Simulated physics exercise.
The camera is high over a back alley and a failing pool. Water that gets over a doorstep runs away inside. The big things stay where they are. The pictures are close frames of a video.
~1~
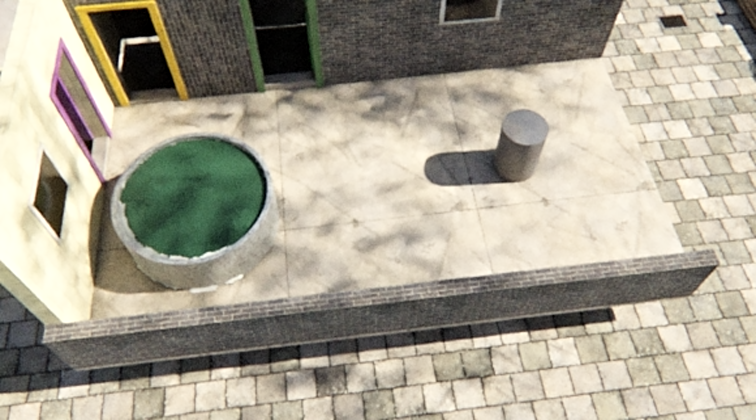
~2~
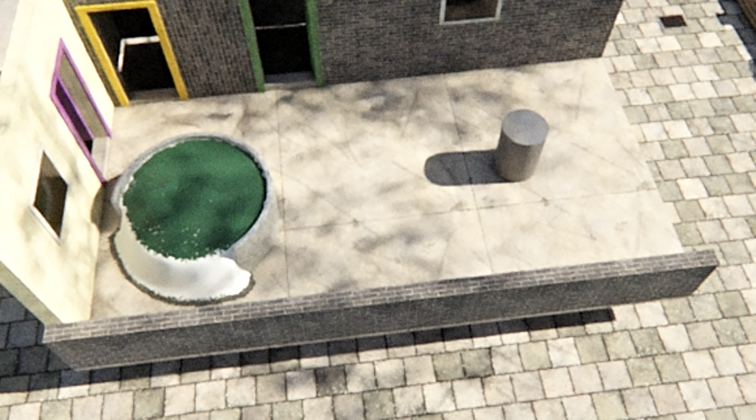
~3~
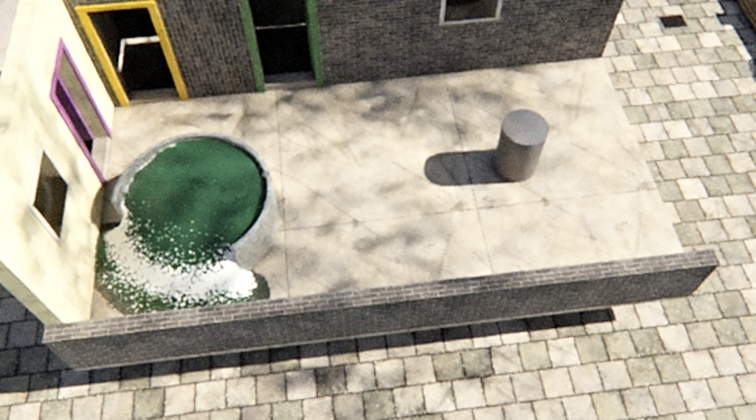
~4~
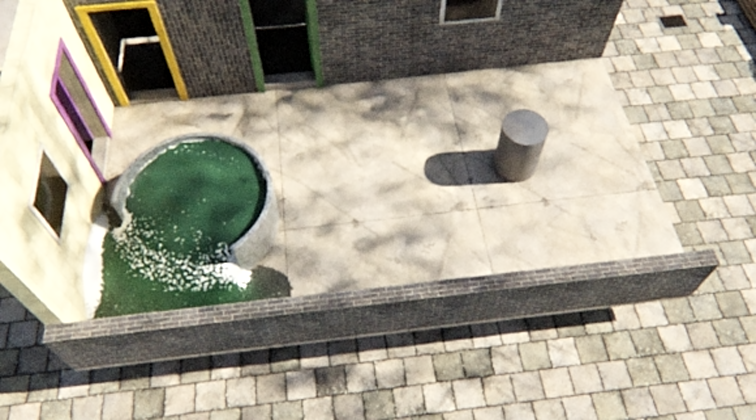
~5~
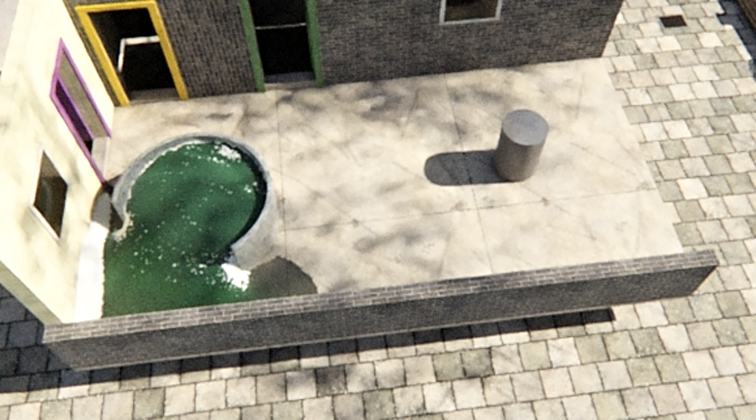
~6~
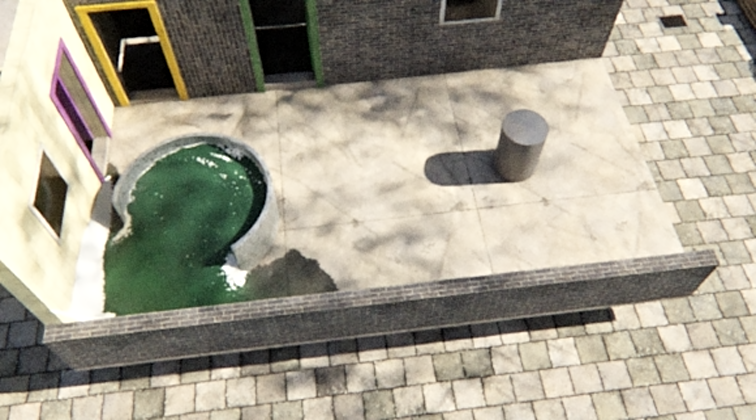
We see a round tank of green water on a walled patio beside a short grey cylinder; its lower side opens, and foaming water pours out, spreading across the corner as a dark patch extends rightward along the low brick wall.
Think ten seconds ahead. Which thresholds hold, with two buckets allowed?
In the end: The purple door stays under that; the yellow door takes more than that; the green door stays under that.
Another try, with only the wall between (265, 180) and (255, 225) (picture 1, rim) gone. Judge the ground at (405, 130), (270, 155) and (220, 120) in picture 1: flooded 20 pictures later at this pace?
As listed: Covered, not flooded, no water.
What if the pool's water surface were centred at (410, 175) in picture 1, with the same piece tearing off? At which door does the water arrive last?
That is the one in green.
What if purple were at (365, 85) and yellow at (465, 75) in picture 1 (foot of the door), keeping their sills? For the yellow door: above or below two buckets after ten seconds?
One by one: Yellow takes less.
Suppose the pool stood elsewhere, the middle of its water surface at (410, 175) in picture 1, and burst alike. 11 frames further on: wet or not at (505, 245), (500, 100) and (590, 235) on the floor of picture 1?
In turn: Flooded, not flooded, wet.
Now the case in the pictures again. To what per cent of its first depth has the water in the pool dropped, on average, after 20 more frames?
Some 42 per cent.
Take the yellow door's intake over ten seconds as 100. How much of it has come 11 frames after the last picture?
Close to 0 %.
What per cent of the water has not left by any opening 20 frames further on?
Close to 96 %.
A moment on, water covers 25 % of the floor; the purple door wet at the sill, nothing in, the yellow door not reached, the green door not reached.
Next, water covers 40 % of the floor; the purple door wet at the sill, nothing in, the yellow door wet at the sill, nothing in, the green door not reached.
Then, water covers 65 % of the floor; the purple door under two buckets in, the yellow door far over two buckets in, the green door wet at the sill, nothing in.
Later, water covers 90 % of the floor; the purple door under two buckets in, the yellow door far over two buckets in, the green door wet at the sill, nothing in.
In the end, water covers 100 % of the floor; the purple door under two buckets in, the yellow door far over two buckets in, the green door wet at the sill, nothing in.
